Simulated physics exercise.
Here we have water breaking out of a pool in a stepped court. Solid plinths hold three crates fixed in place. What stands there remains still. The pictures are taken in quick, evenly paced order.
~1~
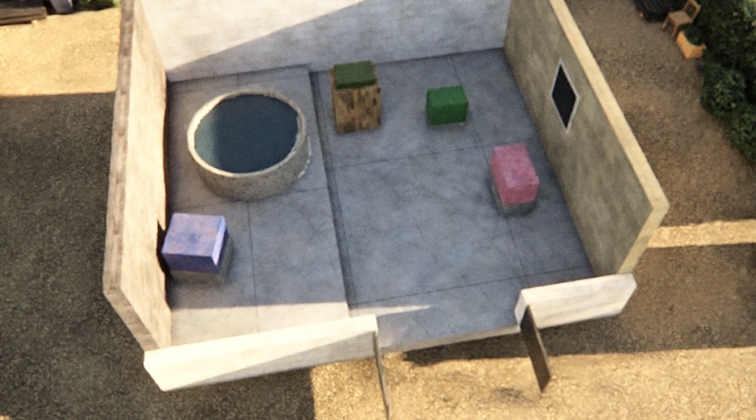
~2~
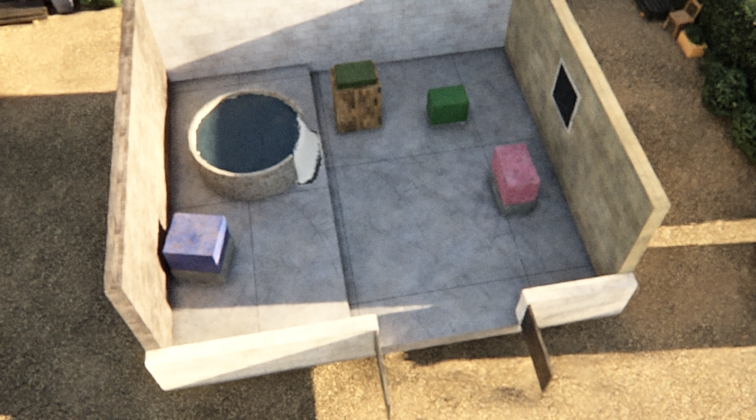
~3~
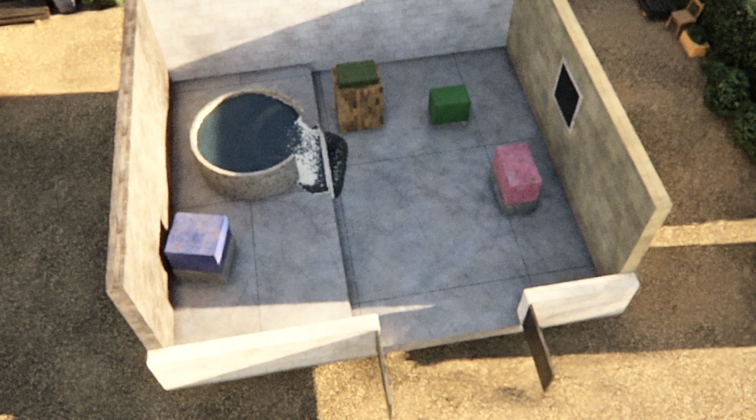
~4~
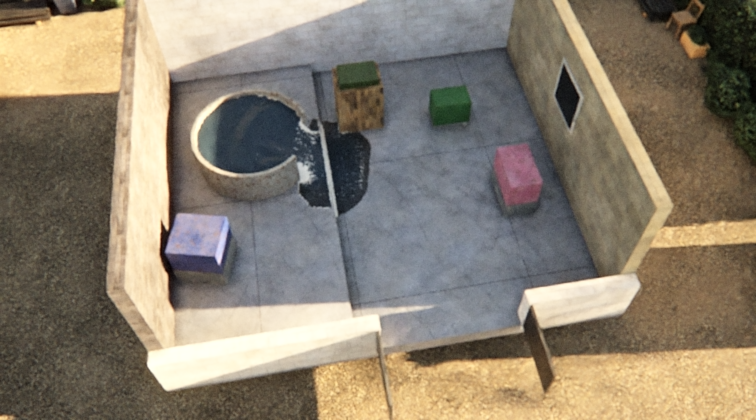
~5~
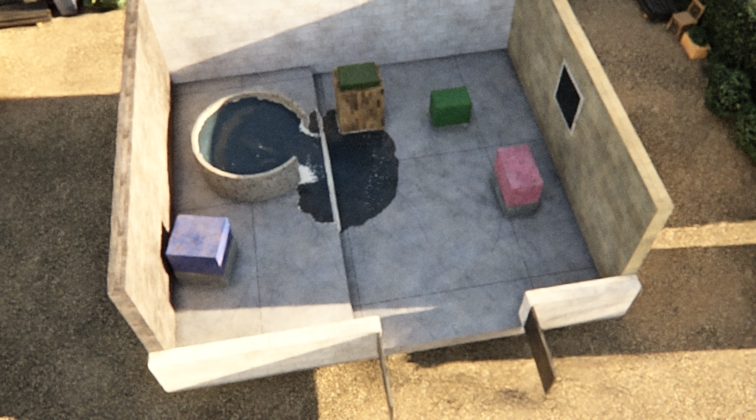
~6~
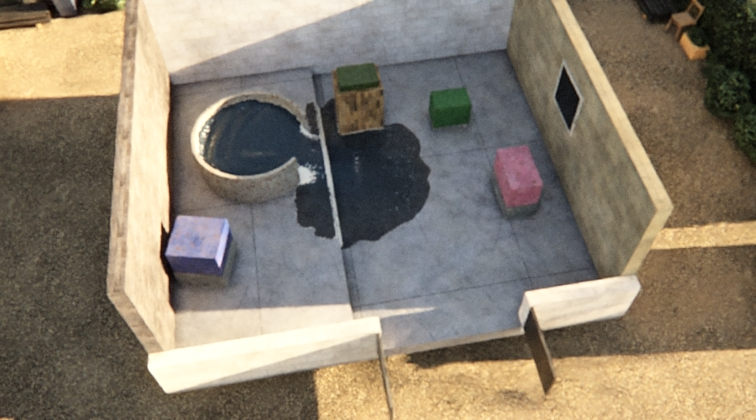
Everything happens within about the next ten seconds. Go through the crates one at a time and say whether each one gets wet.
In order: Pink crate: High enough; blue crate: High enough; green crate: Too low.
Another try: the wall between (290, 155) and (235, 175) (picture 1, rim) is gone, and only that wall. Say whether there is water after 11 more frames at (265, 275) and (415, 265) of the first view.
Taking the two spots in turn: Swamped and swamped.
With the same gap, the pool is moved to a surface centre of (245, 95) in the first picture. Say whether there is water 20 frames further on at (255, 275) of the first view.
By then that patch is left unwetted.
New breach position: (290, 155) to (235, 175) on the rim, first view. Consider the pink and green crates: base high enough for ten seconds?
The pink crate is not reached, the green crate is not reached.
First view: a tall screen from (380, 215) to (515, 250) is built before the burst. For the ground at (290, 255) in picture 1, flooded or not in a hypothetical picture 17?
There: No water.
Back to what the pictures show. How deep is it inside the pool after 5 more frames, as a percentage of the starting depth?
Estimate: Around 64 %.
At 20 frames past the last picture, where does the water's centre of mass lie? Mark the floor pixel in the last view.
At about (395, 180).
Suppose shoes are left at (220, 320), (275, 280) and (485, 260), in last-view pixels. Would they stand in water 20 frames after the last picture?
Going through them in order, I'd say clear, clear and drenched.
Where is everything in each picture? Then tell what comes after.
In the first picture, the round pool at (248, 133) is whole and still.
In the second picture, water pours out at (305, 150) and has run to (301, 182).
In the third picture, water pours out at (307, 151) and has run to (329, 188).
In the fourth picture, the front is at (354, 202), out from the gap at (308, 153).
In the fifth picture, the front is at (389, 198), out from the gap at (308, 154).
In the sixth picture, water pours out at (308, 154) and has run to (424, 188).
A moment on, water covers 30 % of the floor; the pink crate water round its plinth, the blue crate not reached, the green crate water round its plinth.
Next, water covers 45 % of the floor; the pink crate water round its plinth, the blue crate not reached, the green crate water round its plinth.
Then, water covers 55 % of the floor; the pink crate water round its plinth, the blue crate not reached, the green crate water round its plinth.
Later, water covers 60 % of the floor; the pink crate water round its plinth, the blue crate not reached, the green crate water round its plinth.
In the end, water covers 65 % of the floor; the pink crate stayed above the water, the blue crate stayed above the water, the green crate was topped.
